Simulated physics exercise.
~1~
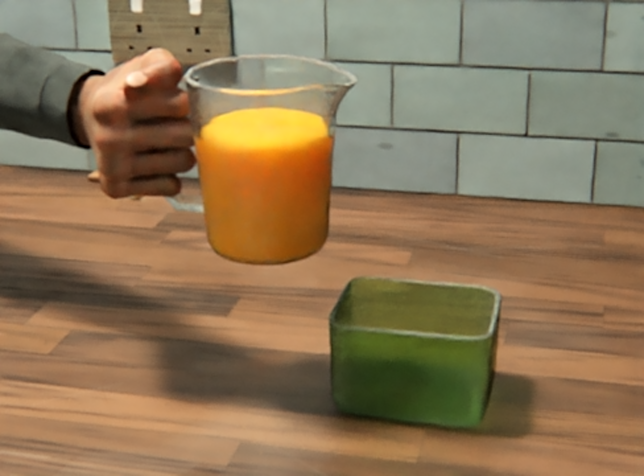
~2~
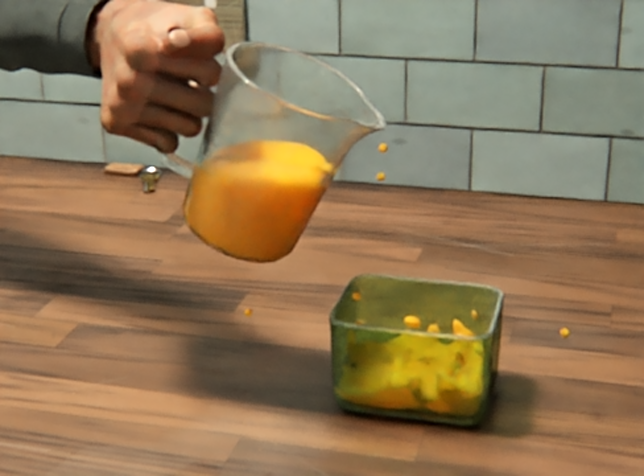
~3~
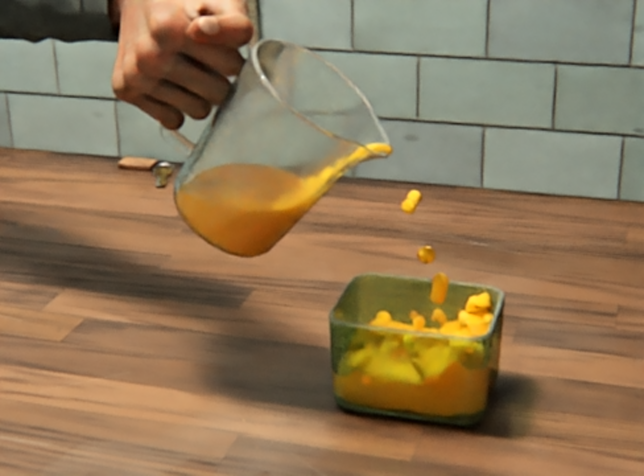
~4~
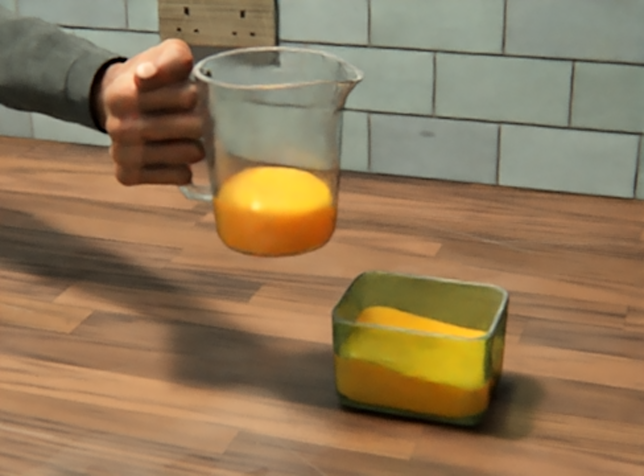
At the start, a hand holds a clear glass pitcher nearly full of orange juice above a wooden counter, to the left of an empty green see-through food box. The hand tips the pitcher to the right, and juice falls in drops and blobs into the box, with a few specks outside it. The pitcher eases back, then tilts again more steeply, sending more juice over its spout as the box fills further. Finally, the hand brings the pitcher level again, still partly filled, while the box holds a good amount of orange juice.
